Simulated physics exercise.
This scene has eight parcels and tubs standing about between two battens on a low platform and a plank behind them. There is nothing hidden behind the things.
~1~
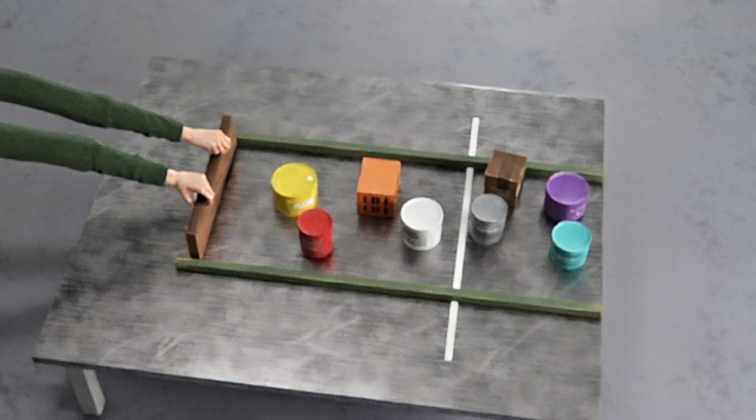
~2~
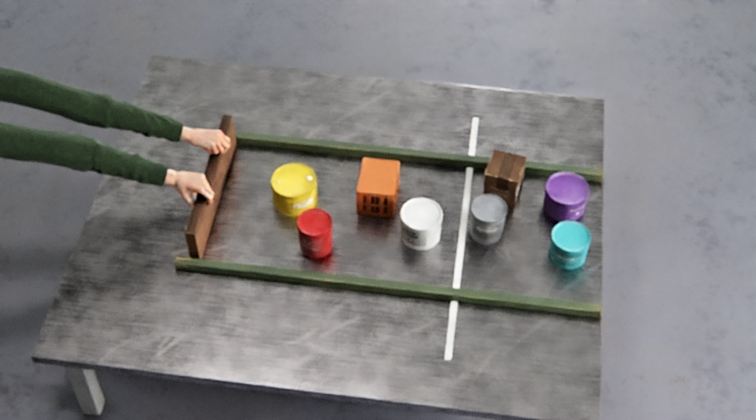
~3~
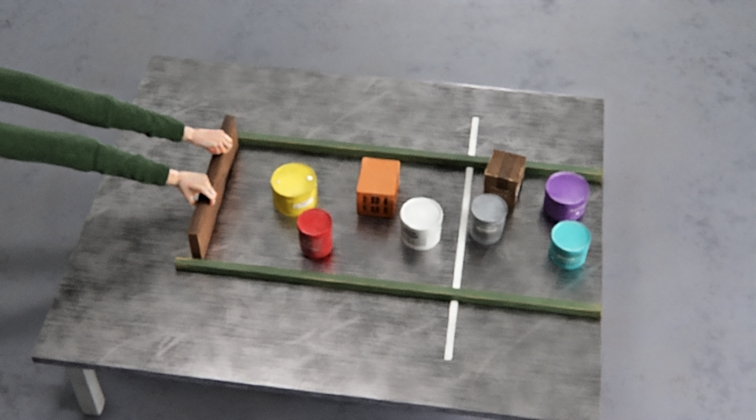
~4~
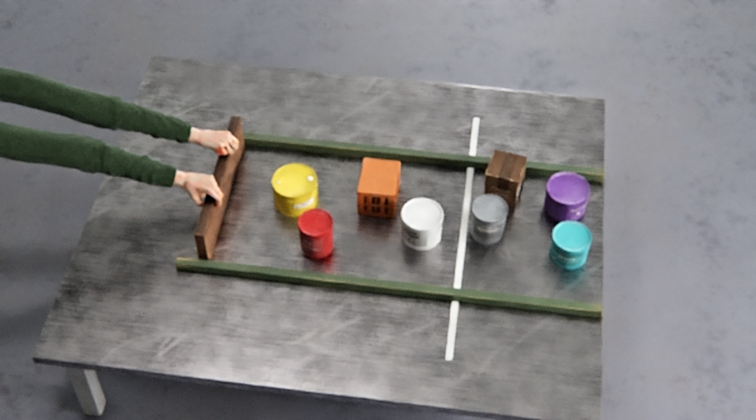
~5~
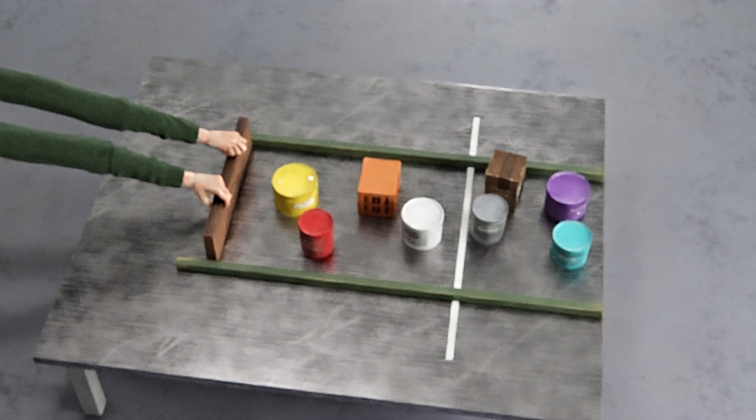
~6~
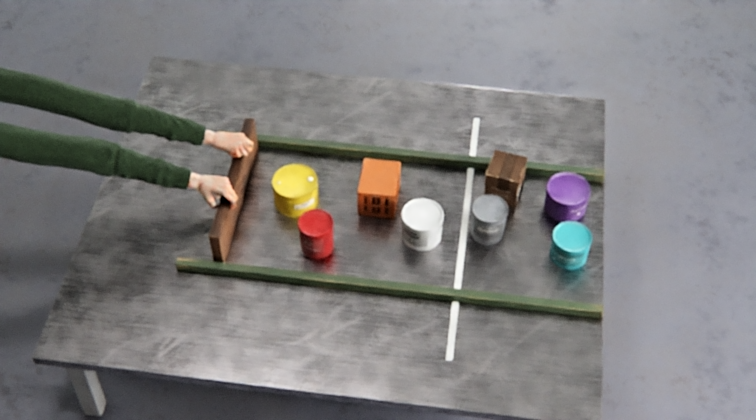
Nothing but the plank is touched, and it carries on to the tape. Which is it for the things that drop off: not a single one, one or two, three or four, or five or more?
Nothing falls.
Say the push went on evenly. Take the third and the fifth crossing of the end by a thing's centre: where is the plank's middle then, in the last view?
I'd say close to (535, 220), then close to (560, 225).
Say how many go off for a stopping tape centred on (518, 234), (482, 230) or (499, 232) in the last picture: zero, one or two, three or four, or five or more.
In that order: Either one or two; none; zero.
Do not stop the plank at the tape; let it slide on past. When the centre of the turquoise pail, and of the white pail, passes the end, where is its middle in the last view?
The middle would be close to (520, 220) and then close to (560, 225).
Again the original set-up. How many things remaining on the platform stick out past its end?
That'd be 0.
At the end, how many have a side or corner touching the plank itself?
Counting them up gives 3.
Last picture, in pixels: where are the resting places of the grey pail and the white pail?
The grey pail ends up near (530, 214), and the white pail near (509, 240).
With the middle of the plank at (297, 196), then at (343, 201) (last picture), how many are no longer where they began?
1 by the first point, 3 by the second.
Soon after, none off yet; turquoise pail at rest near (570, 246); purple pail at rest near (567, 197); brown parcel at rest near (505, 179).
In the end, the number that fall off is zero.
